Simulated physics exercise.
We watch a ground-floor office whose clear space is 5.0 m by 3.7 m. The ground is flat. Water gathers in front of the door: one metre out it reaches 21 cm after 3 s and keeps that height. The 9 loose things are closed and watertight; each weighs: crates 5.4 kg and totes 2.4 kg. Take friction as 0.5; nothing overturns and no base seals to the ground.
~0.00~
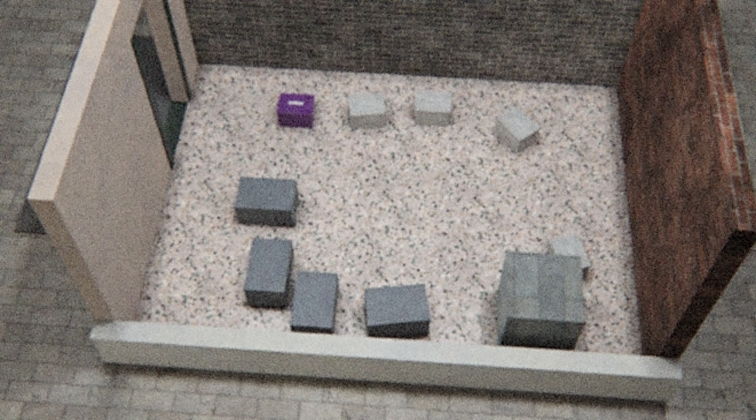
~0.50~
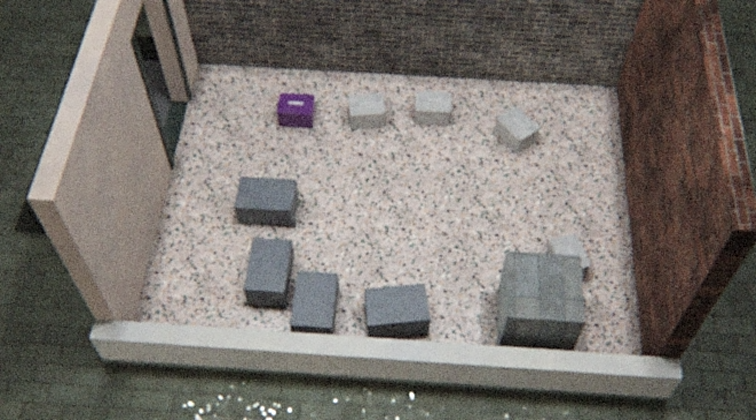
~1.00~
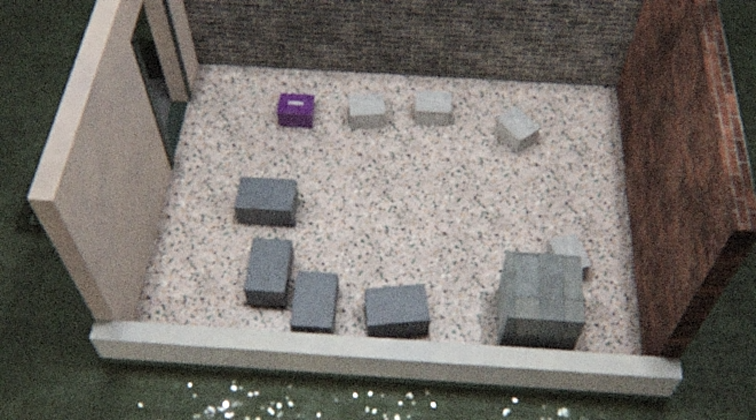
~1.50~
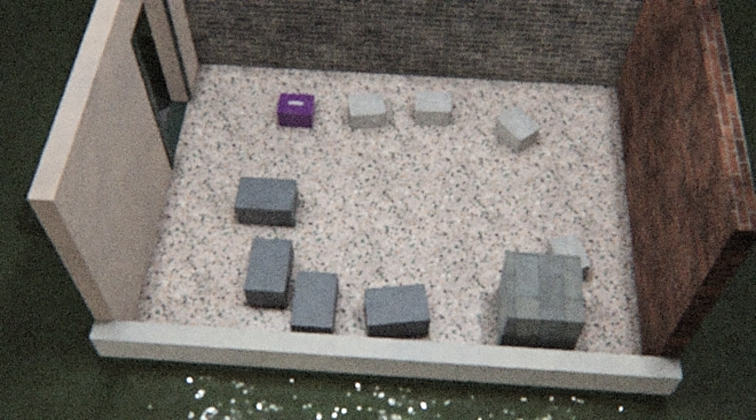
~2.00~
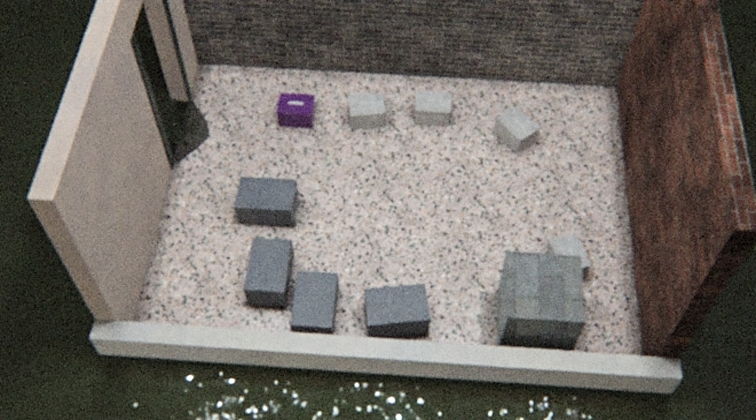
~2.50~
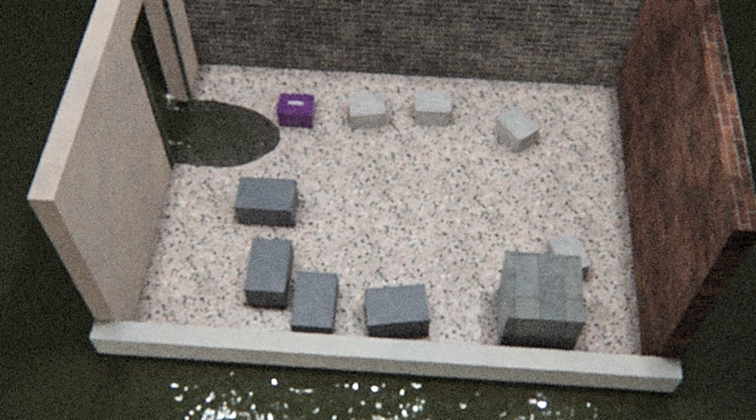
Dark water covered the paving outside a small roofless room, then came through the doorway on the left and spread across the speckled floor toward a purple box, while all the boxes stayed still.
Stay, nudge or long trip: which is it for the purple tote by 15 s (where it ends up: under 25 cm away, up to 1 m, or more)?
Purple tote gets carried off.
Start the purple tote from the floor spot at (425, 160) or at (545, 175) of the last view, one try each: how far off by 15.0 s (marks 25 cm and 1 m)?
In turn: It ends far away; it ends far away.
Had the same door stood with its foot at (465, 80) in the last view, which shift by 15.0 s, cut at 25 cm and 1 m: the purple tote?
In that case the purple tote ends far away.
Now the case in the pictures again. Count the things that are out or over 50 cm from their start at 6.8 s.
By then 5.
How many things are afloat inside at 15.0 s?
9 of them.
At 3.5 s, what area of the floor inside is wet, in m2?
Some 4.0 m2.
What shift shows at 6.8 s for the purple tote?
Roughly 300 cm by then.
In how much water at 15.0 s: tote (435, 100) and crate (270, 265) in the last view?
Roughly 9 and 5 cm.
After 3.5 s the purple tote is near (333, 98), 0.4 m from its start, aground; 0 afloat.
After 6.8 s the purple tote is near (550, 84), 2.9 m from its start, afloat; 5 afloat.
After 11.0 s the purple tote is near (545, 79), 2.8 m from its start, afloat; 9 afloat.
After 15.0 s the purple tote is near (560, 94), 3.0 m from its start, afloat; 9 afloat.
